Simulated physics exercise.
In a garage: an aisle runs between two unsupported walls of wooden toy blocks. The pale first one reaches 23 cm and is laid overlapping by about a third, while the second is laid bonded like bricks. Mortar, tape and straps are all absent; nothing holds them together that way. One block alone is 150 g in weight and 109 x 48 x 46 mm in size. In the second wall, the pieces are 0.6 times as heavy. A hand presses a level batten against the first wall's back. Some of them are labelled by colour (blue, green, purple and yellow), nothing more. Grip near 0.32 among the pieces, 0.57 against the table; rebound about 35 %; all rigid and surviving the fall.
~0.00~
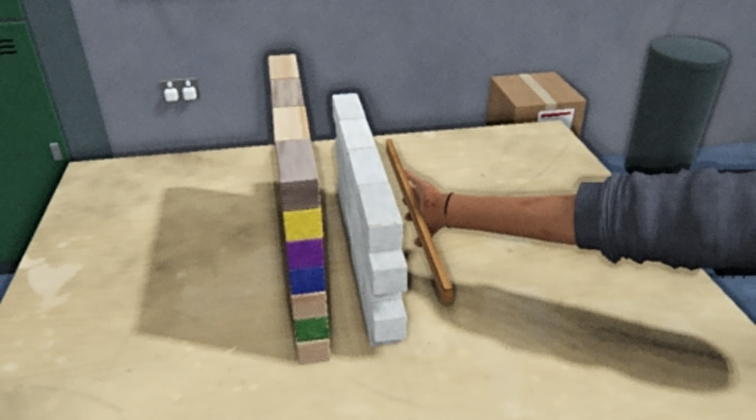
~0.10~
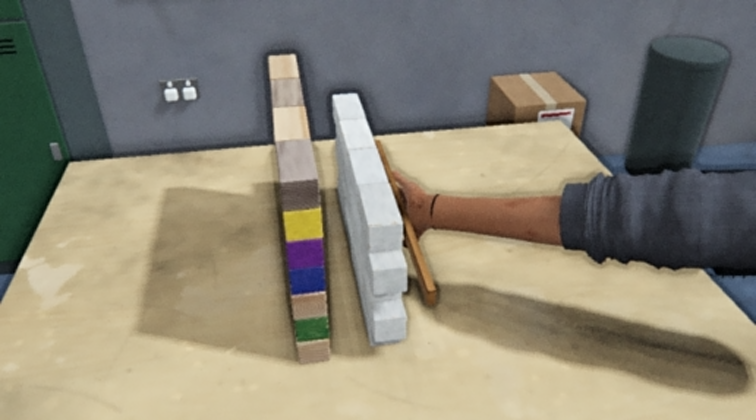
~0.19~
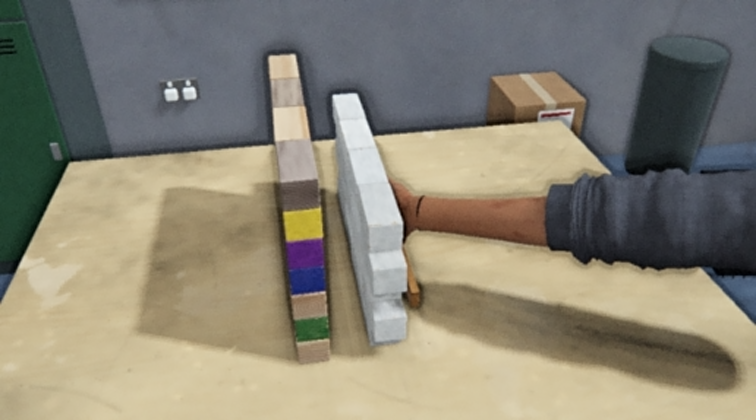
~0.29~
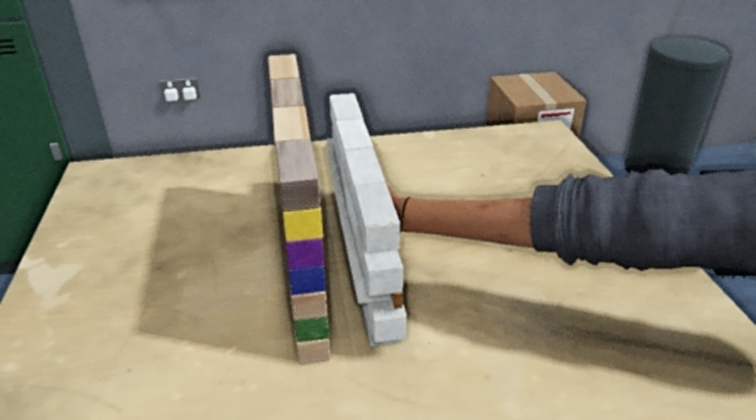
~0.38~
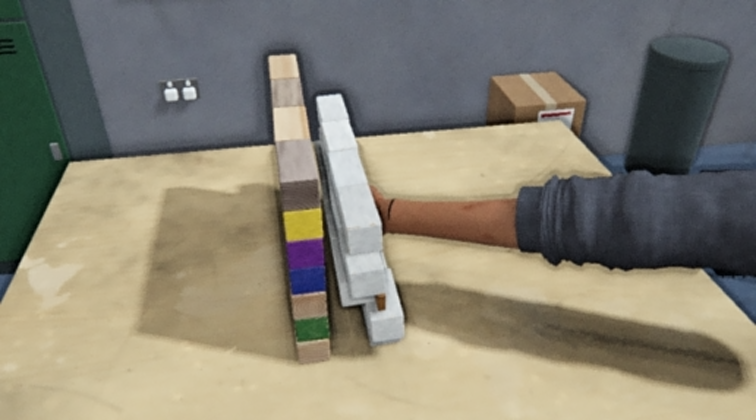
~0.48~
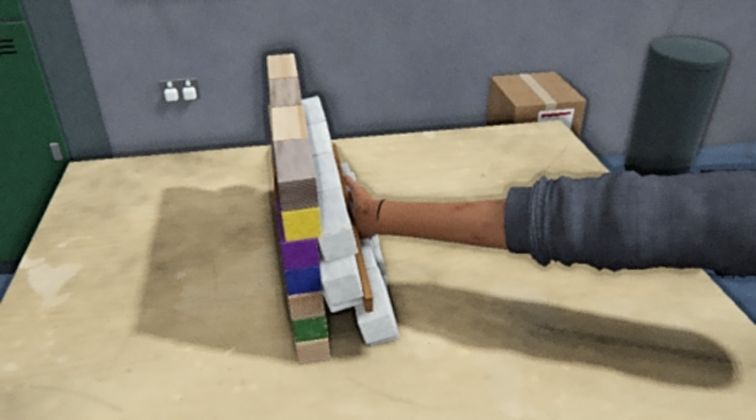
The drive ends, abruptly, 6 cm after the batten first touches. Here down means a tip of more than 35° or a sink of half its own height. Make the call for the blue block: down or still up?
My call: Down.
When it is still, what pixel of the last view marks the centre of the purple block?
Somewhere around pixel (37, 371).
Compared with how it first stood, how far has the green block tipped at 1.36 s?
Roughly 90 degrees.
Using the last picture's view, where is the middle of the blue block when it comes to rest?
I'd put it somewhere near (127, 363).
After 0.70 s, 2 of the pale wall down; none of the 31 blocks of the second wall down, 30 disturbed; blue block leaning 18°; green block leaning 18°.
After 0.88 s, 12 of the pale wall down; 28 of the 31 blocks of the second wall down; blue block leaning 49°, 7 cm lower; purple block leaning 50°, 9 cm lower.
After 1.36 s, 13 of the pale wall down; 27 of the 31 blocks of the second wall down; blue block upside down; purple block upside down.
By the end (1.7 s), 13 of the pale wall down; 27 of the 31 blocks of the second wall down; blue block upside down; purple block upside down; yellow block on its side. As the last picture would show them, middles, blue block near (127, 363), purple block near (37, 372).
